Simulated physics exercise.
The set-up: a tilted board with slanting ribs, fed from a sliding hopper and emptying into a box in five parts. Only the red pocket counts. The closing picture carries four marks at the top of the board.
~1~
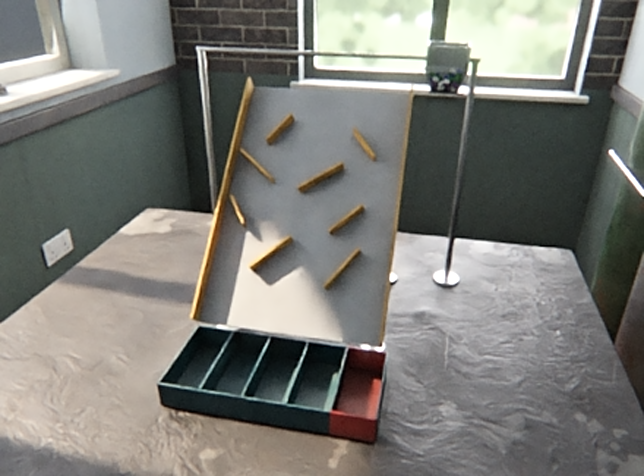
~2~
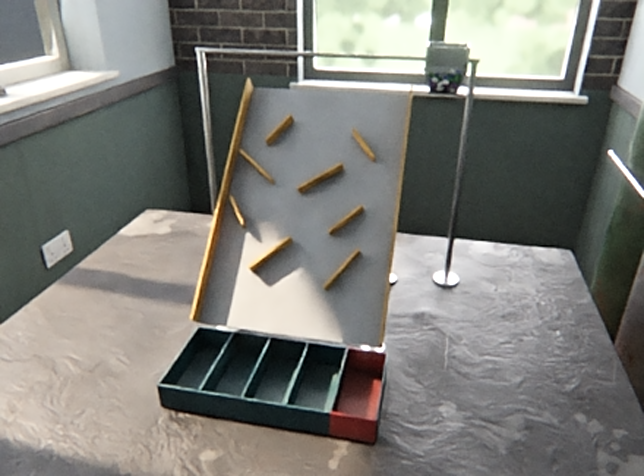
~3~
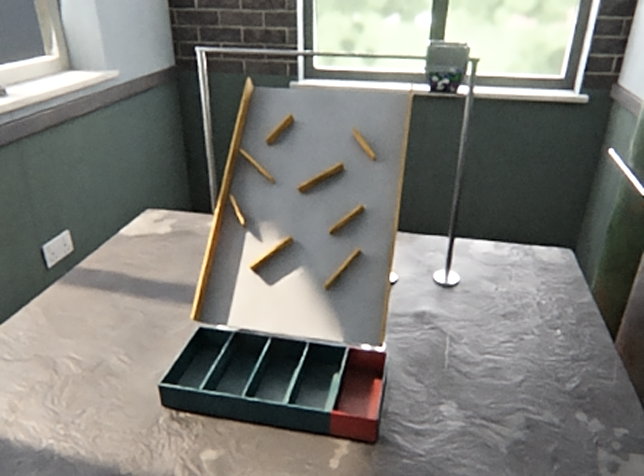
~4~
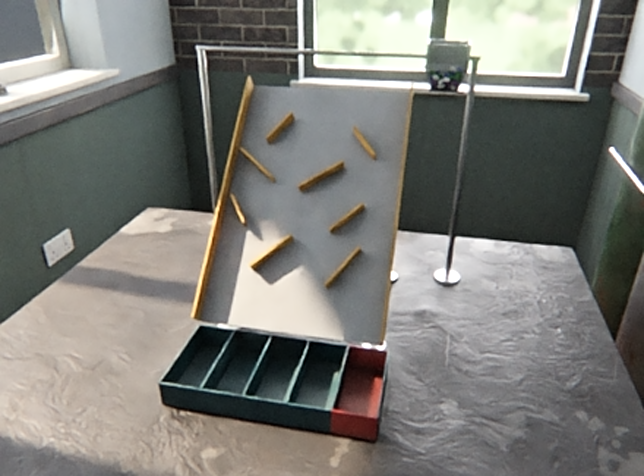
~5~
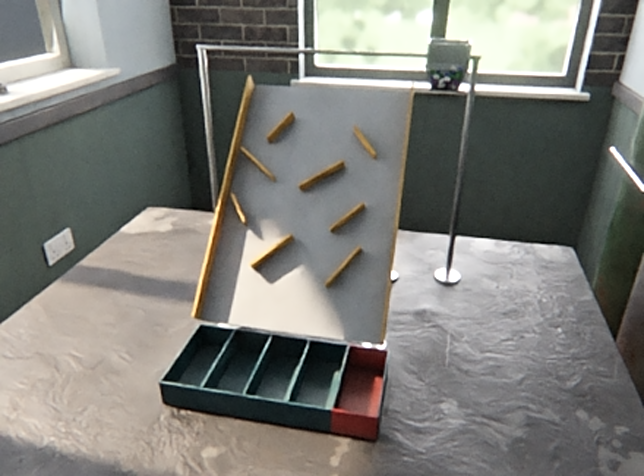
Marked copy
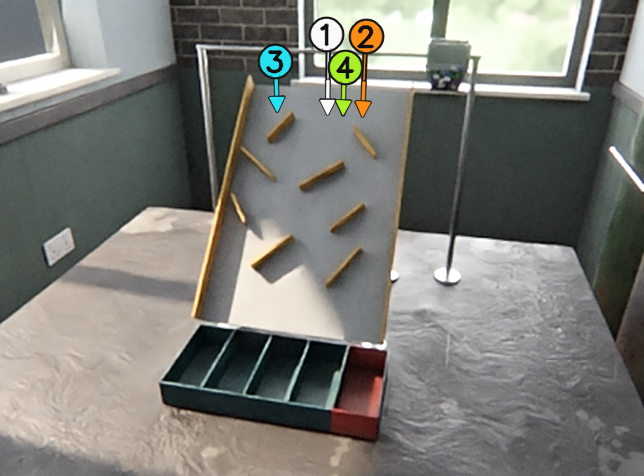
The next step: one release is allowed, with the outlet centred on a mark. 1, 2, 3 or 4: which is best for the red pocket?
Mark 2.
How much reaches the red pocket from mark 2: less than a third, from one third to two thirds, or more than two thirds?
From one third to two thirds.
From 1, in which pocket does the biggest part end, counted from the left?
It is the first one.
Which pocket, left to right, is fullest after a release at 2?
It is the fifth one.
On the marked copy, mark 1 meets the board at (327, 109); mark 2 meets the board at (362, 111); mark 3 meets the board at (277, 106); mark 4 meets the board at (343, 109).
Choosing 1, none in the red pocket, most in other pockets, a small part held on the board, a stray few outside the box.
Choosing 2, about half in the red pocket, about a third in other pockets, a small part held on the board, a stray few outside the box.
Choosing 3, none in the red pocket, about half in other pockets, about half held on the board.
Choosing 4, a small part in the red pocket, most in other pockets, a small part held on the board.
